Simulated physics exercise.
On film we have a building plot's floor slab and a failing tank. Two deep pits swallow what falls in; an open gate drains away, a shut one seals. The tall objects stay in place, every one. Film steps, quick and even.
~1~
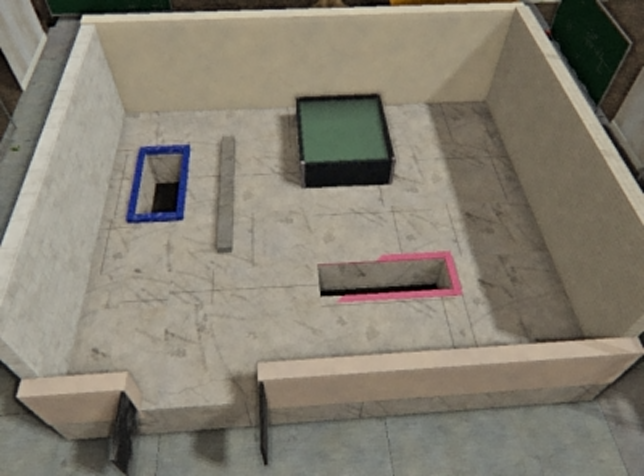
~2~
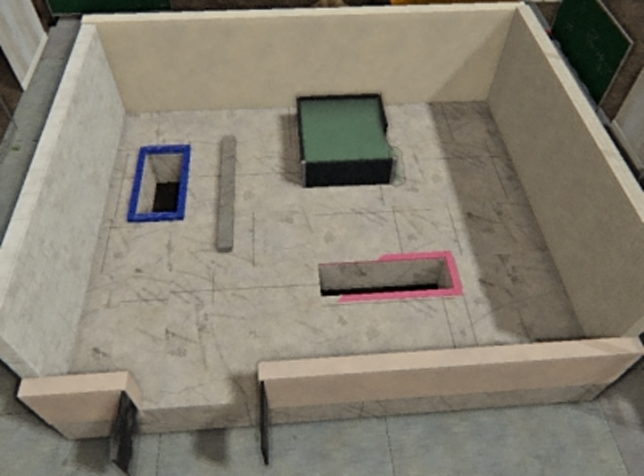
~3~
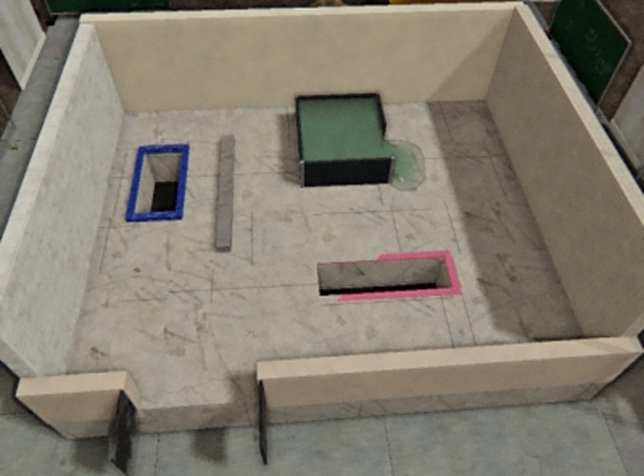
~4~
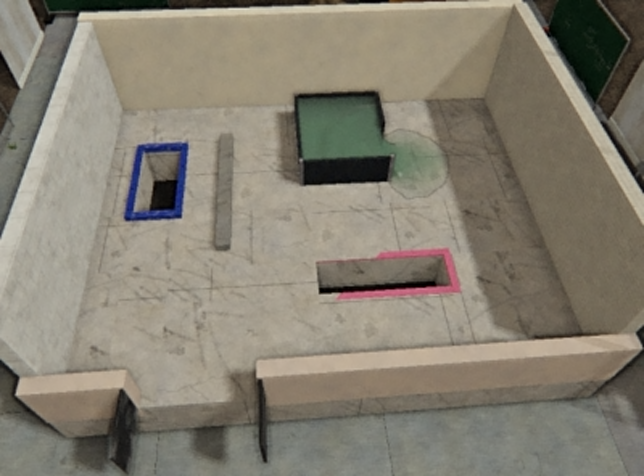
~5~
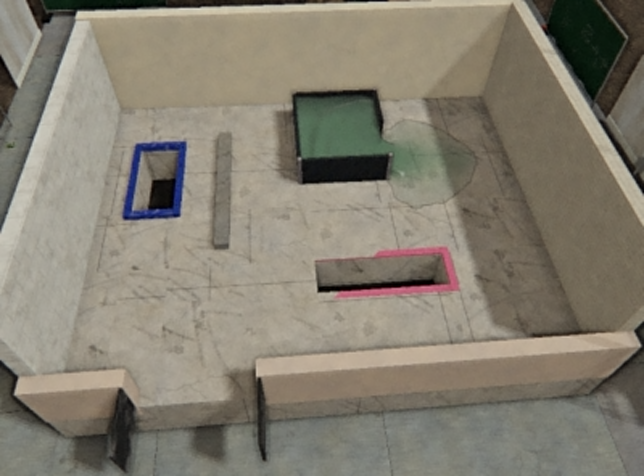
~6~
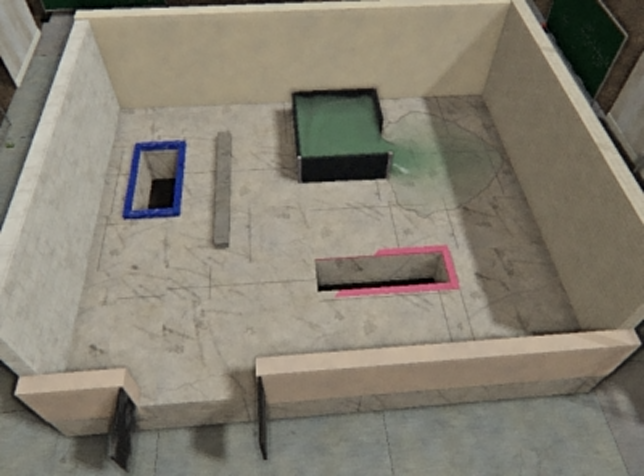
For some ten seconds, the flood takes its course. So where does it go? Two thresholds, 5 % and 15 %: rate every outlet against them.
Rating by outlet: Gate - below both, pink pit - between the two, blue pit - below both.
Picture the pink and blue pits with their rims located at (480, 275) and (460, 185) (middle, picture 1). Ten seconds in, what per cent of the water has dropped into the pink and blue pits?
My answer: Pink gets 20 percent, blue gets 40 percent.
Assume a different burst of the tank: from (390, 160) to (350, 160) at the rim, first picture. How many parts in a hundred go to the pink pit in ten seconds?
In percent, pink takes 60.
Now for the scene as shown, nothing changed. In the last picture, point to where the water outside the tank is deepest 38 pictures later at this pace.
Near (589, 355).
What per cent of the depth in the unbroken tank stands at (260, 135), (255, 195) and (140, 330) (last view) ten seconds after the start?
Respectively 2, 0 and 4 per cent.
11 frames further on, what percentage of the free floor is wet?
My estimate is near 20 per cent.
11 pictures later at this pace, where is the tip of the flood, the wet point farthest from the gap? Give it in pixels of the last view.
Somewhere about (580, 333).
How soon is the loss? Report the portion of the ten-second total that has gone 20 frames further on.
It comes to around 0 per cent.
A moment on, water covers 15 % of the floor; the gate 0 %, the pink pit 0 %, the blue pit 0 %.
Next, water covers 20 % of the floor; the gate 0 %, the pink pit 0 %, the blue pit 0 %.
Then, water covers 30 % of the floor; the gate 0 %, the pink pit 0 %, the blue pit 0 %.
Later, water covers 50 % of the floor; the gate 0 %, the pink pit 1 %, the blue pit 0 %.
In the end, water covers 65 % of the floor; the gate 2 %, the pink pit 10 %, the blue pit 0 %.
